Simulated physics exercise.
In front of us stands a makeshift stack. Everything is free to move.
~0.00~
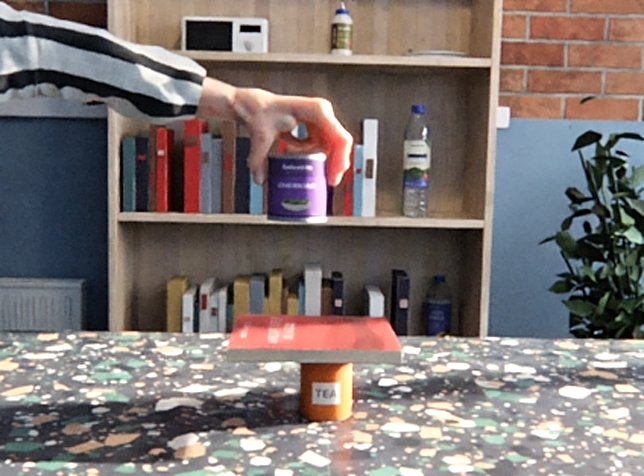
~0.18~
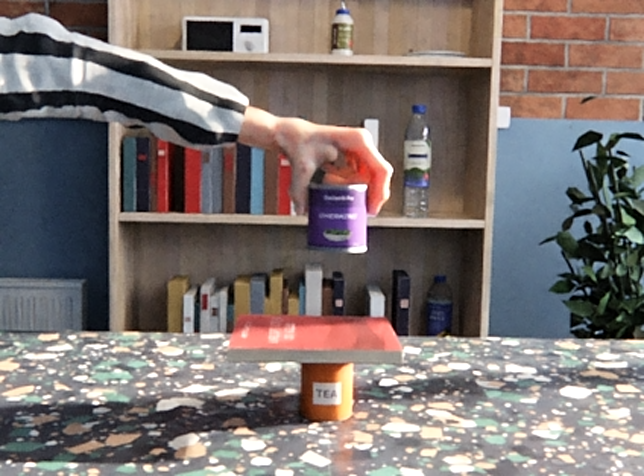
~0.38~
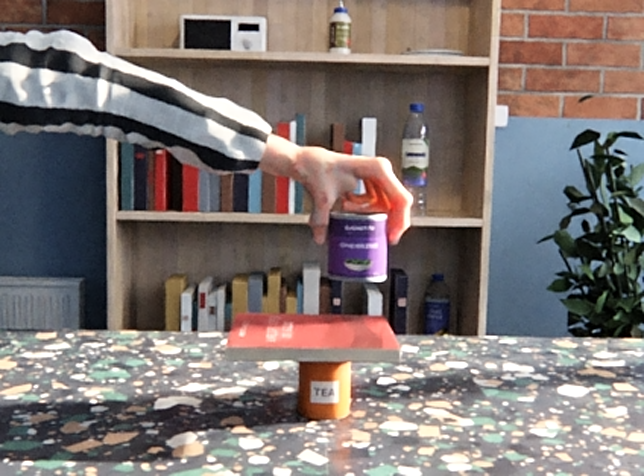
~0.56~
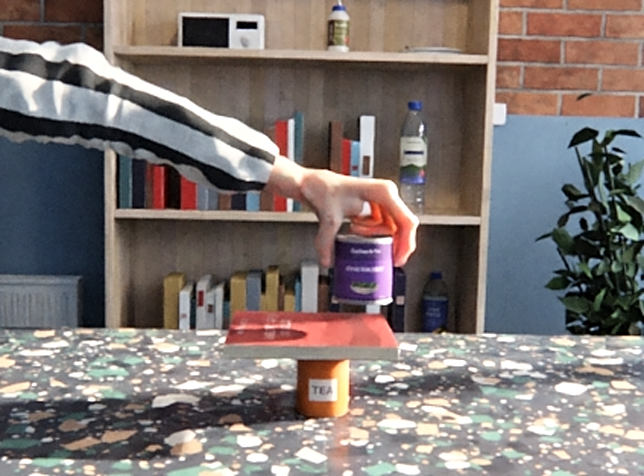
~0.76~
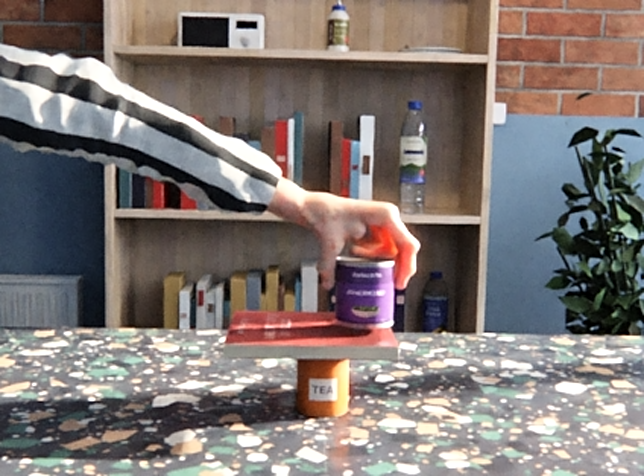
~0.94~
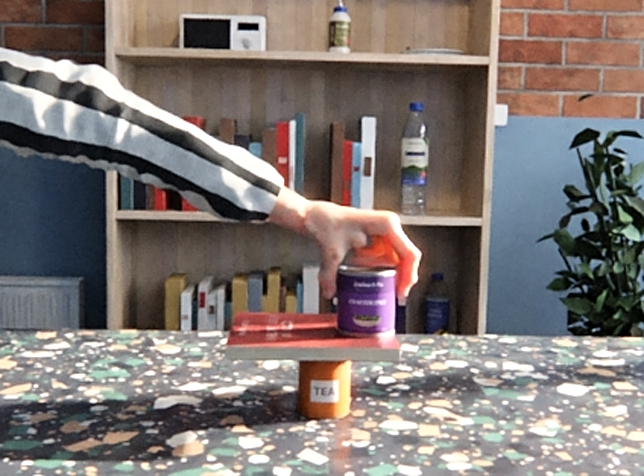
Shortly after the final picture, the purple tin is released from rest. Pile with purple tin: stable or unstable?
I expect a steady stack.
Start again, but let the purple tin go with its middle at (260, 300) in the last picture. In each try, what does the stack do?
Outcome: Collapse.
After 1.04 s, nothing has stirred.
After 1.34 s, purple tin resting near (366, 301).
At rest (2.0 s), all 3 in place. Seen from the same camera at the end, purple tin near (366, 301). The stack keeps its balance.
